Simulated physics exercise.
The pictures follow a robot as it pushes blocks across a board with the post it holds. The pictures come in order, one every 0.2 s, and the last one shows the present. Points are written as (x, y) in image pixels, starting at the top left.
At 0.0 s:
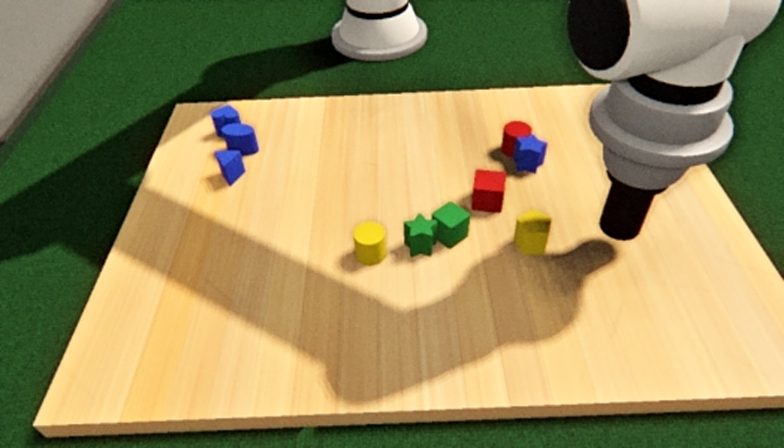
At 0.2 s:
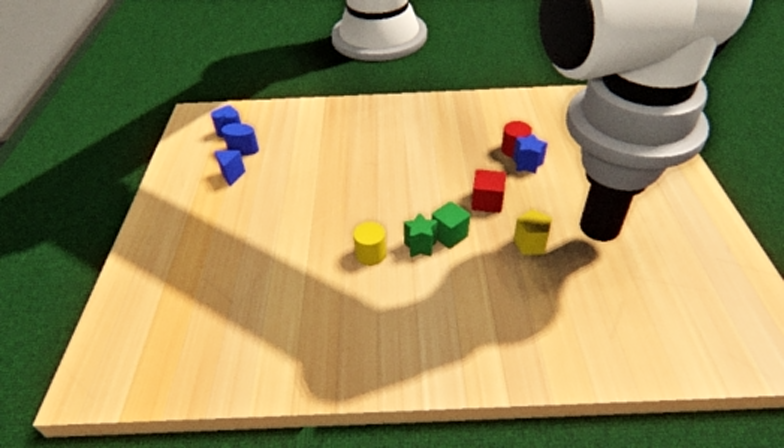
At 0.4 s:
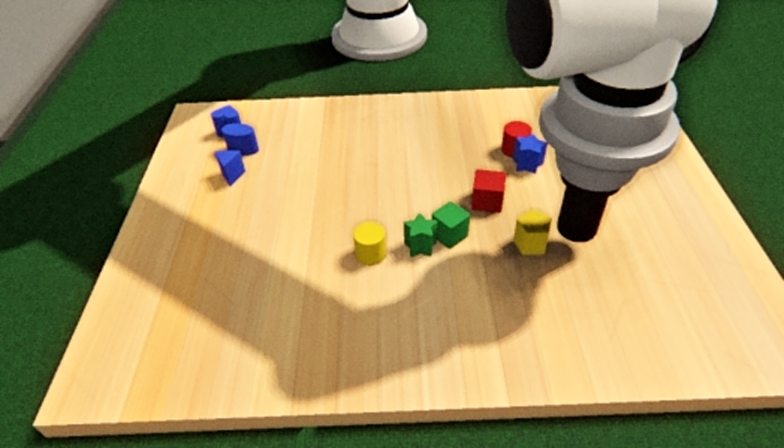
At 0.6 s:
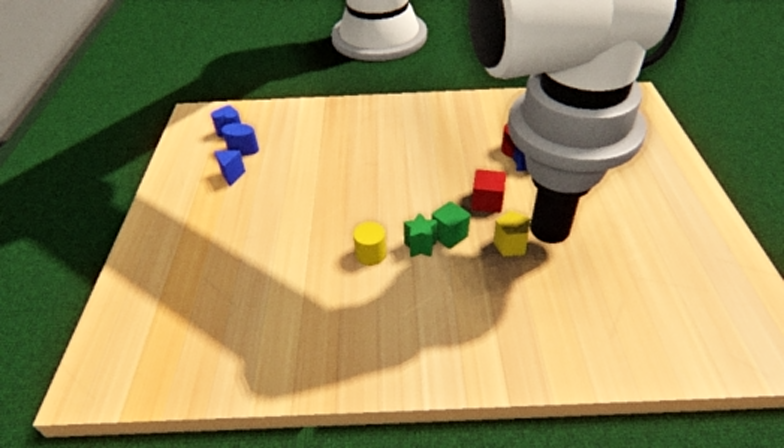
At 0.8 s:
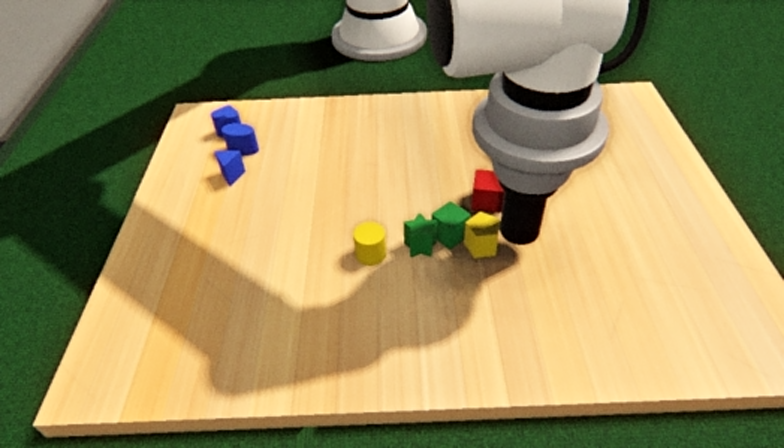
Robot arm with a dark post moving left across a wooden board, then pushing a yellow block toward green blocks.
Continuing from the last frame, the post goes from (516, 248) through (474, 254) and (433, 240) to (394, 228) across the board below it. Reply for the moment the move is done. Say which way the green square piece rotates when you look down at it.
Overhead view: Clockwise.
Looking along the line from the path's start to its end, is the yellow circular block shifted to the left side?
I expect so.
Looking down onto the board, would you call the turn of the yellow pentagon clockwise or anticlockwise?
Viewed from above: Anti-clockwise.
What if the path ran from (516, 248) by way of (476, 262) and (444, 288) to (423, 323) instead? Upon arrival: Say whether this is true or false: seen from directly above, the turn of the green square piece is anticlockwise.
It is false.
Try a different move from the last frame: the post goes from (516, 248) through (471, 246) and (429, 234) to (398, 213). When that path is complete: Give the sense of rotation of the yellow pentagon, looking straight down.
Looking from above, the answer is counterclockwise.
What follows on the original path. One third of the way, post at (476, 238); green star block at (409, 224), turned 30° anticlockwise; green square piece at (432, 205), turned 15° clockwise; yellow pentagon at (441, 226), turned 15° clockwise.
Two thirds of the way, post at (434, 225); yellow circular block at (351, 236); green star block at (370, 219), turned 30° anticlockwise; green square piece at (416, 196), turned 70° clockwise; yellow pentagon at (399, 217).
At the end, post at (394, 212); yellow circular block at (330, 241); green star block at (332, 219), turned 60° anticlockwise; green square piece at (400, 184), turned 145° clockwise; yellow pentagon at (359, 208), turned 20° anticlockwise.
